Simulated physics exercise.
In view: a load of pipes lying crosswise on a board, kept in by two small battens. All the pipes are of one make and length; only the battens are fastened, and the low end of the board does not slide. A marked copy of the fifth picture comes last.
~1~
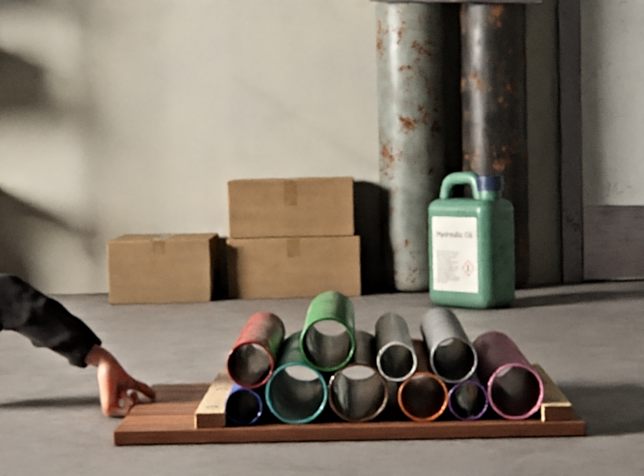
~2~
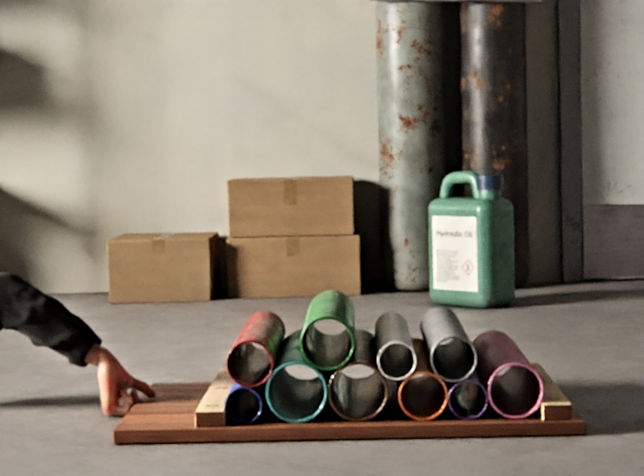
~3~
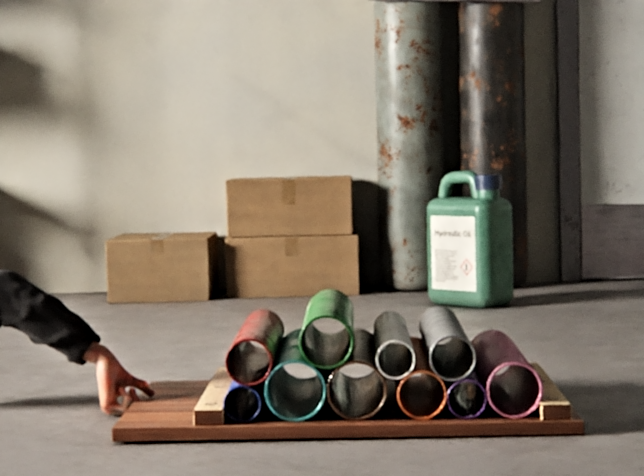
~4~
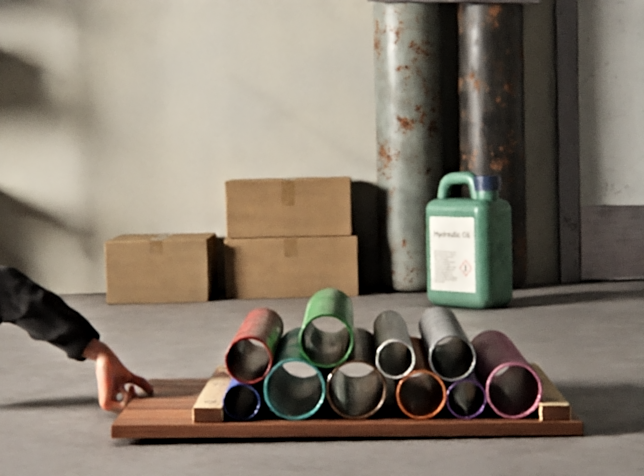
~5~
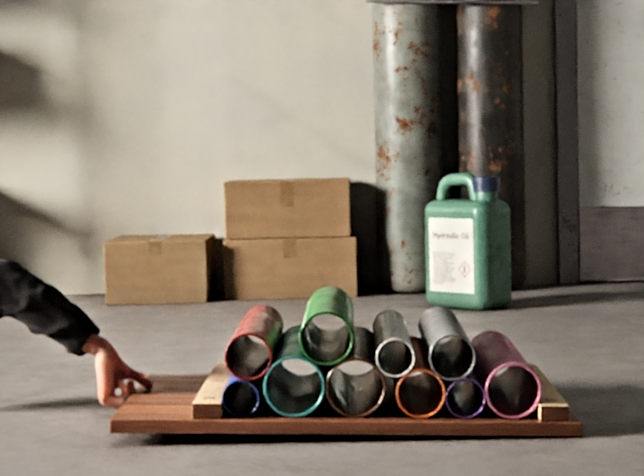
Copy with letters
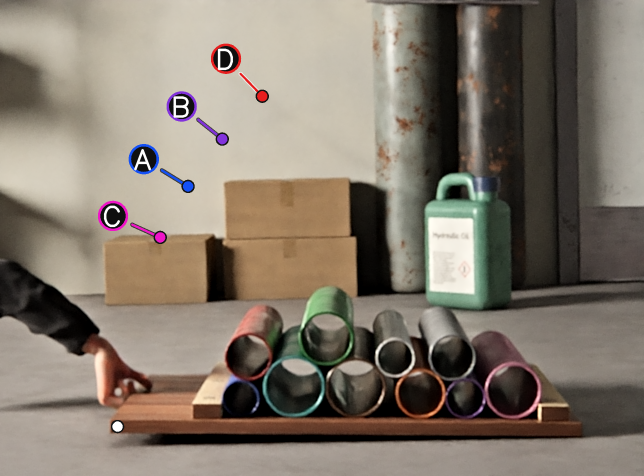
A hand at the left slightly raises one end of a board loaded with colourful pipes.
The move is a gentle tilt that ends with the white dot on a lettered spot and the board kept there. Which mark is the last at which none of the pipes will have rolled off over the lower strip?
The highest mark that will do is C.
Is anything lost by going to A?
Yes.
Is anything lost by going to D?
Yes, at D.
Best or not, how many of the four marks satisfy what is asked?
The number is one.
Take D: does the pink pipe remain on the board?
No.
On the marked copy, A at (188, 187); B at (222, 139); C at (160, 238); D at (262, 96); the white dot at (118, 426).
Taking C. A third of the way, board at 16°.
Two thirds of the way, board at 26°.
When it is over, board at 26°, none over the low batten.
As for the rest, A four over the low batten (pink, grey, green, white); B nine over the low batten; D nine over the low batten.
